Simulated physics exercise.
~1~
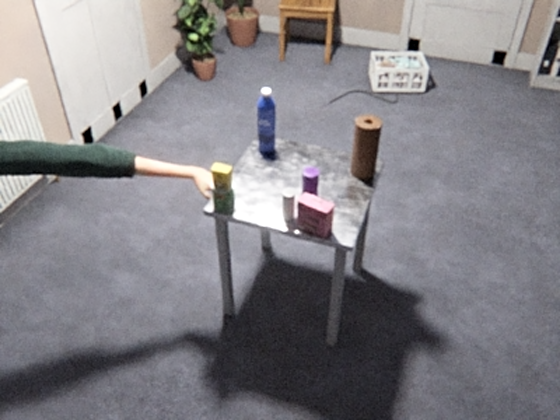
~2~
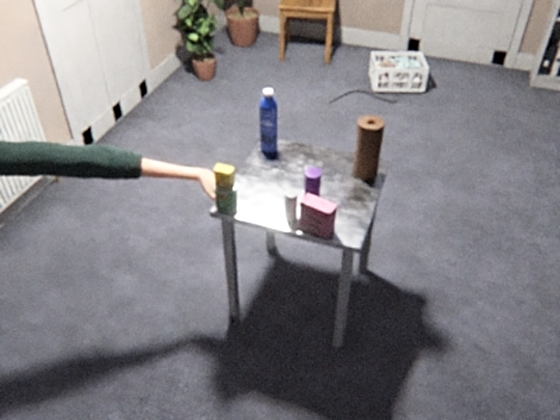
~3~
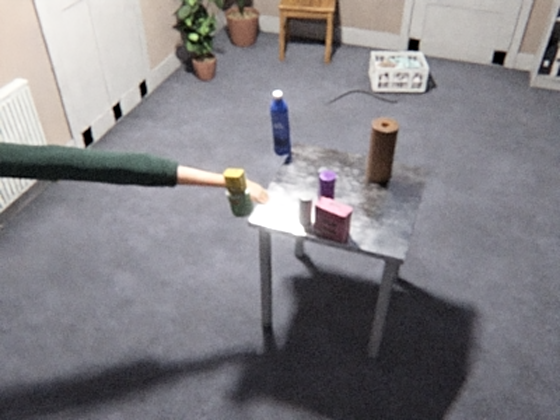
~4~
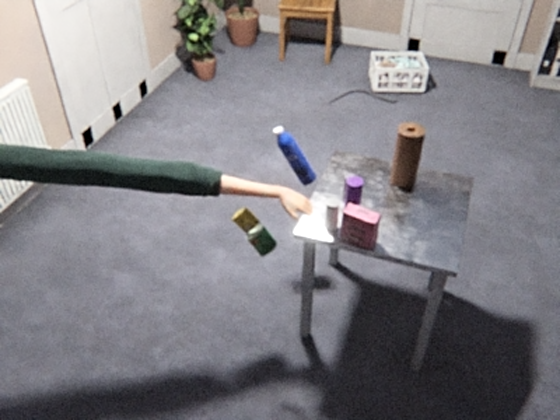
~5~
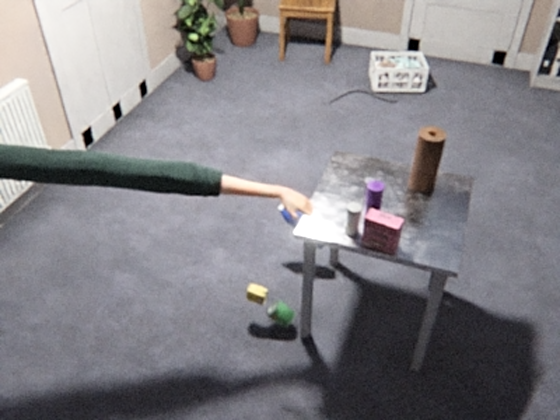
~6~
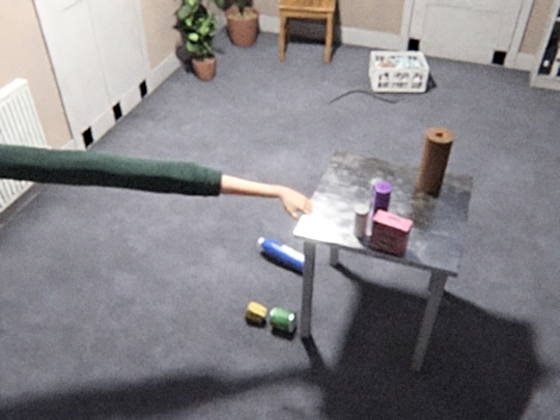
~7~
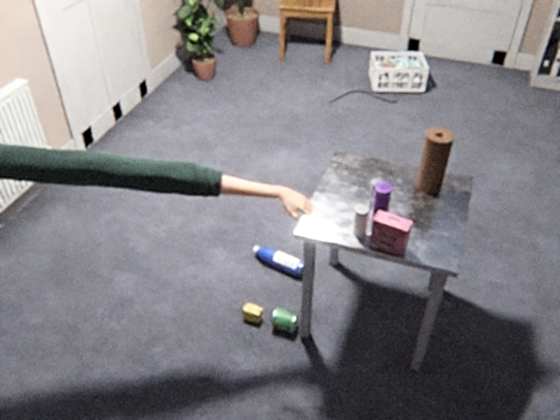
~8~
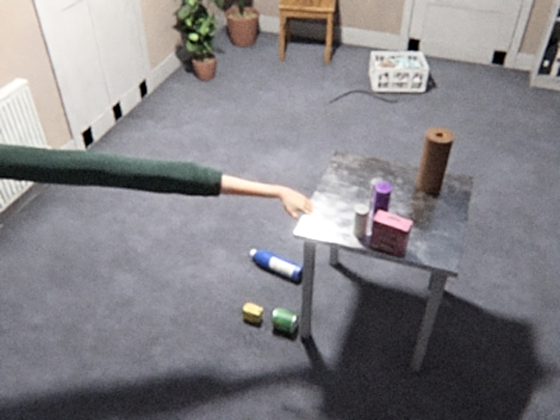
A small table was dragged to the right by a hand, and a blue bottle, a yellow carton and a green tin dropped off its left side onto the floor, while the brown roll, pink packet and purple jar stayed standing on top.
